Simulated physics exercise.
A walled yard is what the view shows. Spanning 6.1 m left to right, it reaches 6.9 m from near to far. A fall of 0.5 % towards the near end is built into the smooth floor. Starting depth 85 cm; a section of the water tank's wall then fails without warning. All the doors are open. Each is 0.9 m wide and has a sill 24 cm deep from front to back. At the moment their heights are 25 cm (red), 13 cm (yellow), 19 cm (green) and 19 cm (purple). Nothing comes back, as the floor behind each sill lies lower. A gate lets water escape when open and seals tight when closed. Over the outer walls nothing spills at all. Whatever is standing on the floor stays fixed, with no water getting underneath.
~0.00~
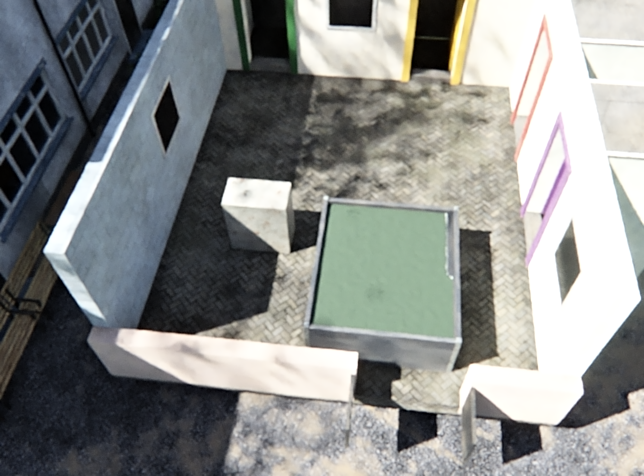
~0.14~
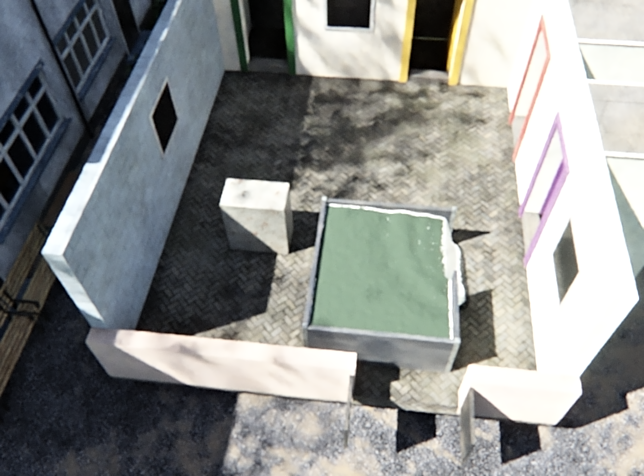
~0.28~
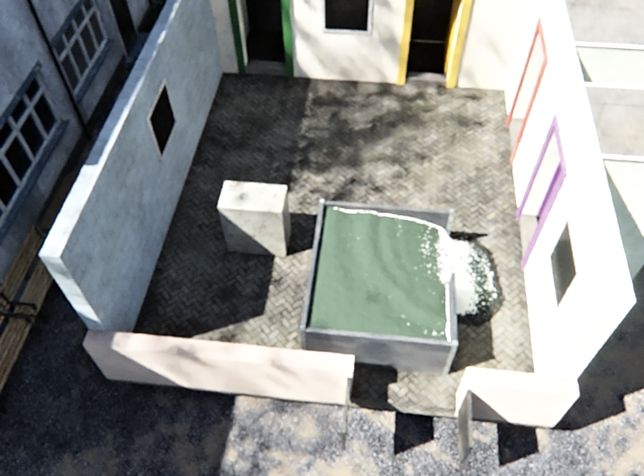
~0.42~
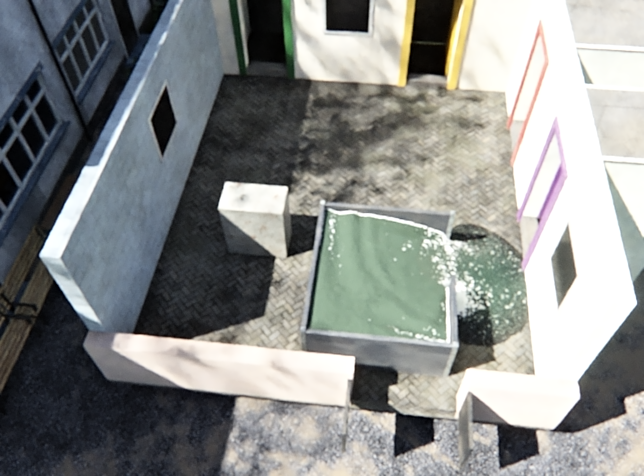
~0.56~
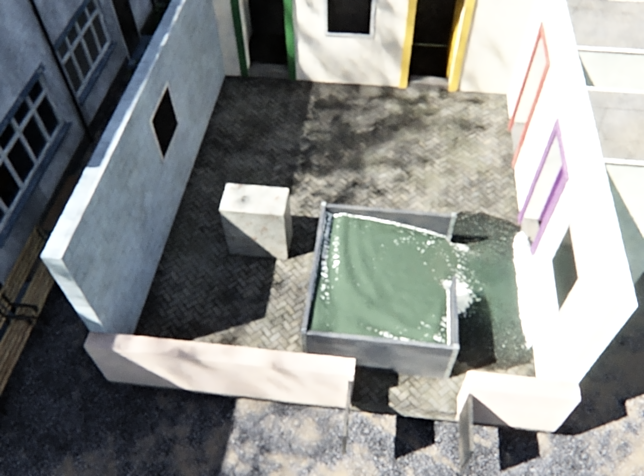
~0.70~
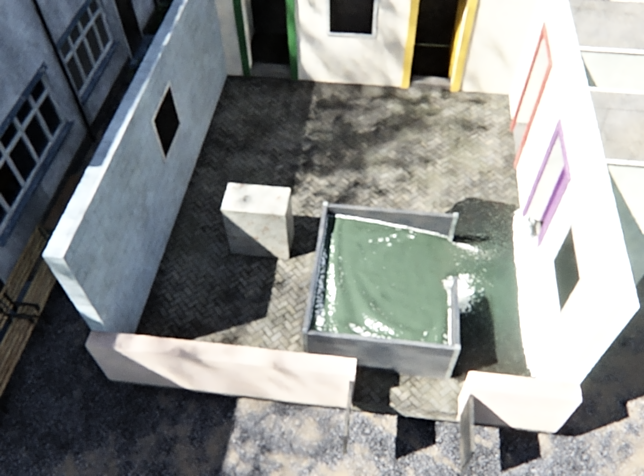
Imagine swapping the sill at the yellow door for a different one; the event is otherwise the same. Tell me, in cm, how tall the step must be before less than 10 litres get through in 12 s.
It would have to be roughly 17 cm high.
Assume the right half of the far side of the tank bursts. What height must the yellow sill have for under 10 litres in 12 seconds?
In that case about 27 cm.
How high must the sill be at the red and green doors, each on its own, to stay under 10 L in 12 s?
Close to 7.0 cm (red) and close to 9.0 cm (green).
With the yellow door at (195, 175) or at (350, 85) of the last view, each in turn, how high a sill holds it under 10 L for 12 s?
About 6.0 cm for the first and 6.5 cm for the second.
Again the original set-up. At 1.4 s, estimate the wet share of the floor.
About 15 per cent.
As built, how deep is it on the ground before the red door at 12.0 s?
About 6.5 cm.
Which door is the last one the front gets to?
Last: Green.
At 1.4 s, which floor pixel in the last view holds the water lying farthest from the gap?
The farthest wet point sits near (507, 136) in the last view.
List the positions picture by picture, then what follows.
The water tank at (386, 266) is whole and still, 85 cm deep; the yellow door at (436, 41) is dry, in the first frame.
Water pours out at (447, 264) and has run 0.3 m, to (464, 301); about 7 cm deep outside, 85 cm at the back, in the second frame.
The gap is at (444, 267), the front 0.8 m out at (496, 303); the back of the water tank holds 85 cm, in the third frame.
Water pours out at (445, 269) and has run 1.3 m, to (528, 311); about 10 cm deep outside, 84 cm at the back, in the fourth frame.
Water pours out at (446, 271) and has run 1.5 m, to (533, 355); about 9 cm deep outside, 76 cm at the back, in the fifth frame.
Water pours out at (447, 271) and has run 1.7 m, to a hidden place; about 8 cm deep outside, 71 cm at the back; 3.3 m in a straight line remain to the yellow door at (436, 48), in the sixth frame.
After 1.4 s water covers 15 % of the floor, deepest (59 cm) near (520, 288); it has not reached the yellow door.
After 3.0 s water covers 40 % of the floor, deepest (40 cm) near (521, 297); 21 cm at the yellow door, 9 litres in over its 13 cm sill.
After 12.0 s water covers 95 % of the floor, deepest (14 cm) near (244, 373); 7 cm at the yellow door, 45 litres in over its 13 cm sill.
At the yellow door as built, the water arrived by 2.3 s and peaked near 21 cm at 2.8 s.
With a sill of 15.5 cm, 20 litres would have come in within the 12 s; with 21 cm, 1 litre. So under 10 litres takes about 17 cm.
